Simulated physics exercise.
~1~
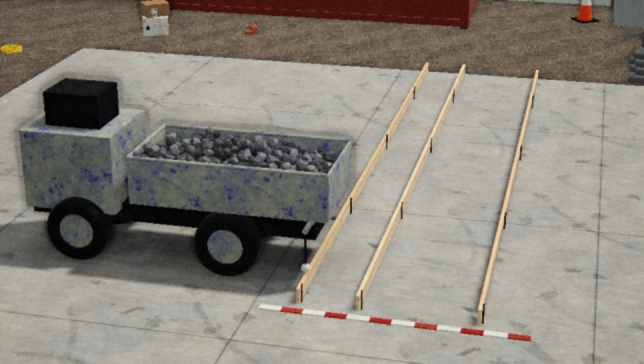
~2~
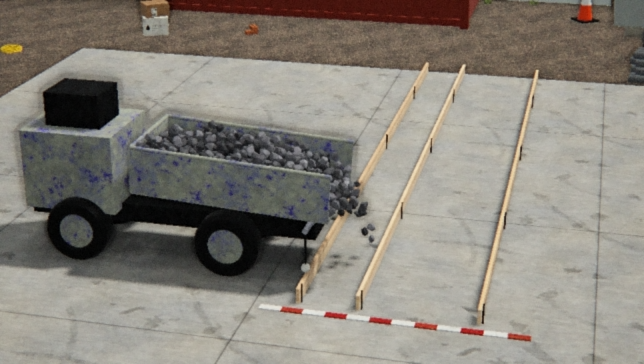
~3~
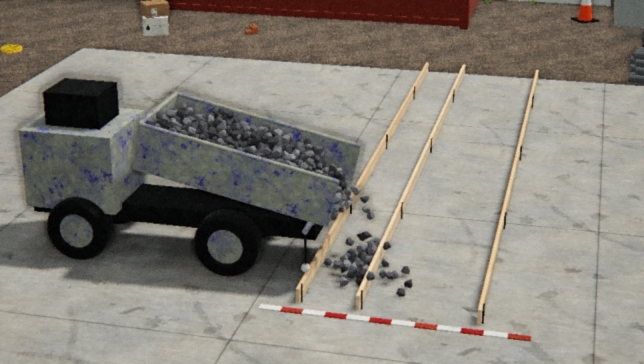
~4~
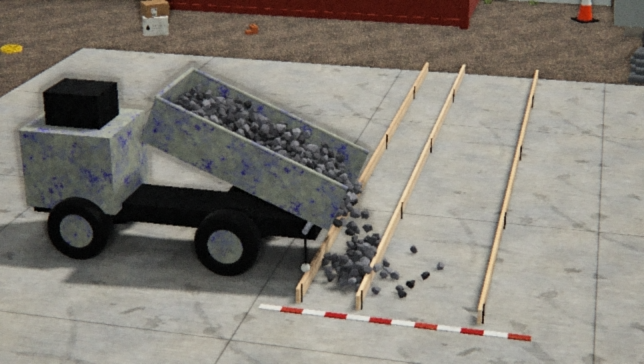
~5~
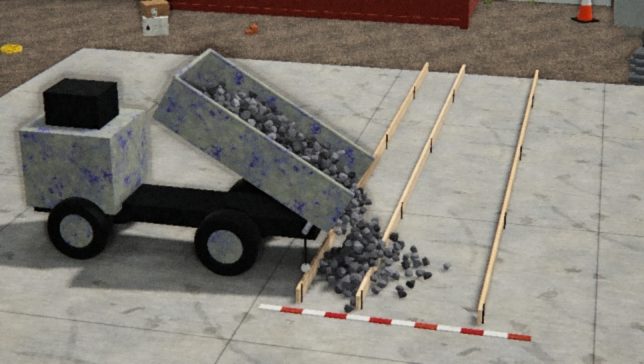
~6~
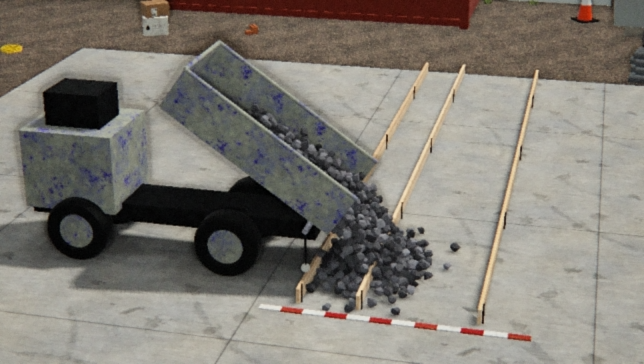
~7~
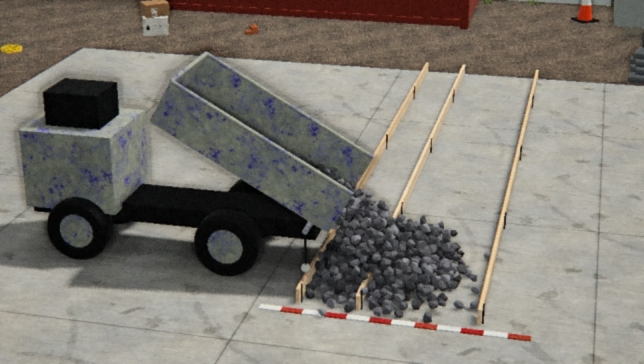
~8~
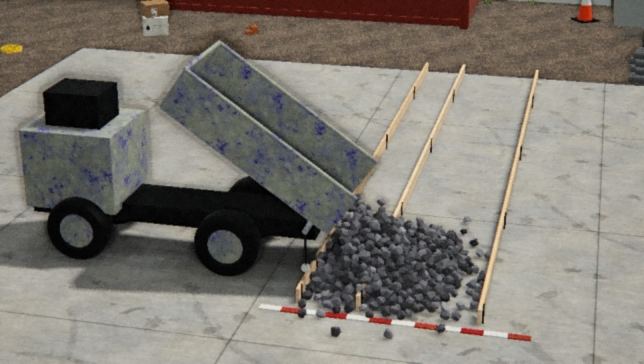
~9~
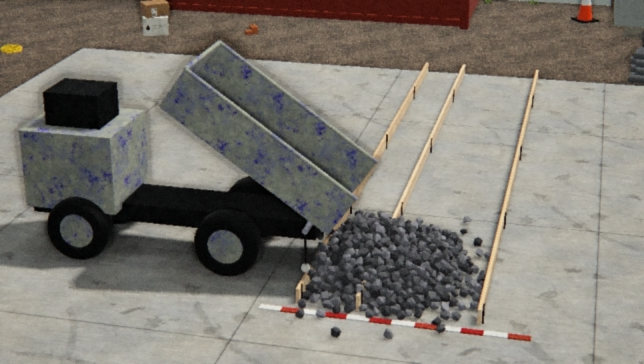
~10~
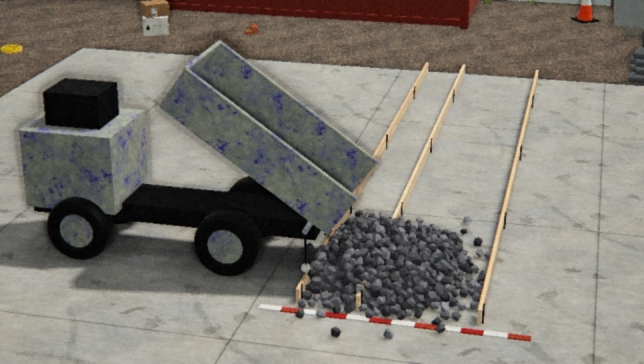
To begin with, a blotchy grey and blue tipper truck full of dark crushed rock stands on concrete, its rear facing three long wooden boards and a red and white strip. The body starts to rise at the front, and a few stones spill off its rear edge. As it tilts more steeply, the rock pours over the nearest boards and spreads to the right. The body dips slightly and lifts again while the last stones slide out. Finally it stays raised and empty, with the rock heaped across both bays, more in the far one, and a few strays beyond the strip.
